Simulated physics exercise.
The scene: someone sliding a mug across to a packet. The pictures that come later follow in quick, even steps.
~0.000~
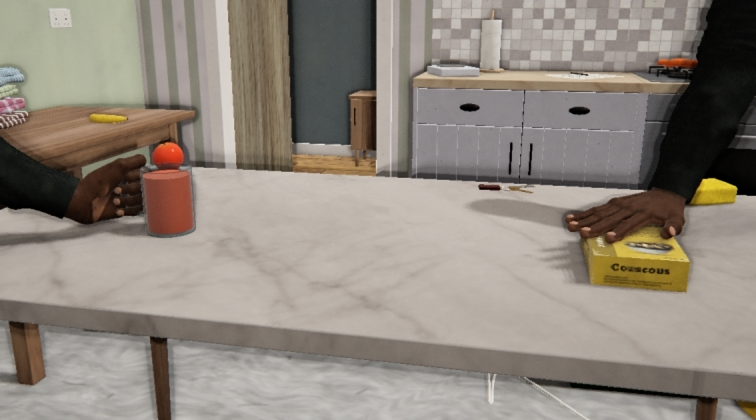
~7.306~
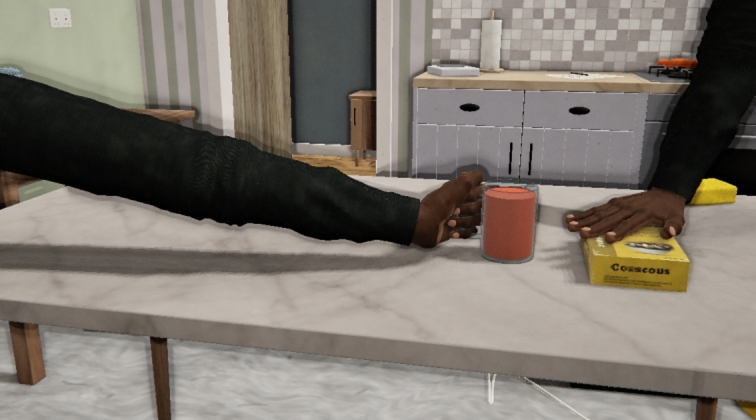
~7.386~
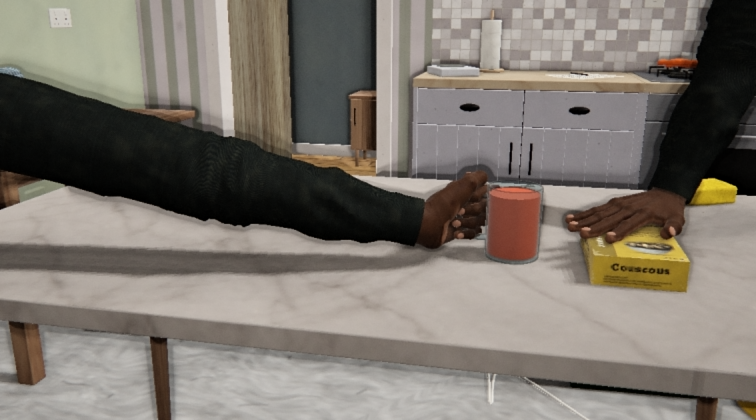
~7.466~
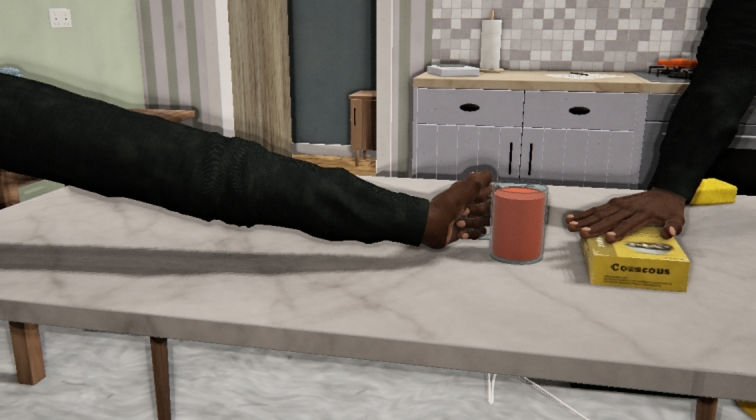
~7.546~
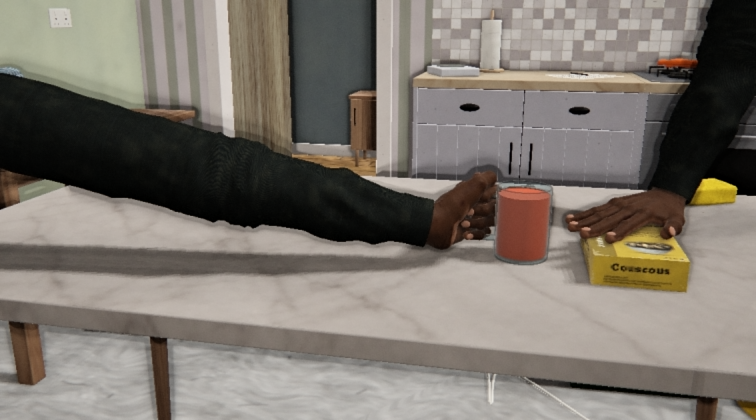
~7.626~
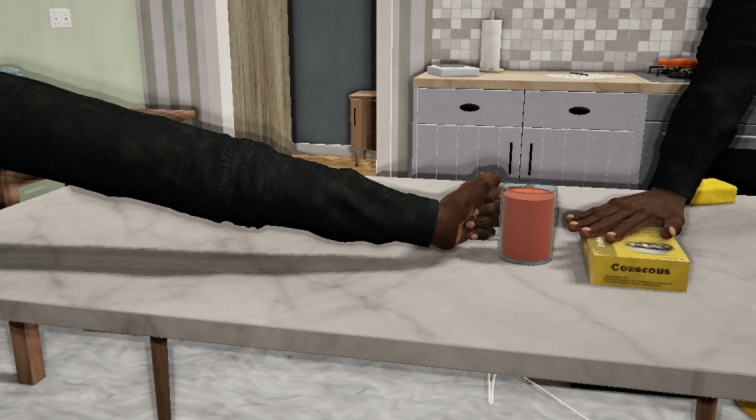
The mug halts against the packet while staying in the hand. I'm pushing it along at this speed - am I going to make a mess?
The liquid never pours over.
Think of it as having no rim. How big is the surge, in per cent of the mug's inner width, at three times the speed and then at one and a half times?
Roughly 25 per cent first, then roughly 10 per cent.
Around 8.2 s, the mug meets the packet.
Around 8.2 s, the tomato juice surges up the wall; the wave climbs under half way to the rim.
Around 9.2 s, the mug stands at the packet; none is lost.
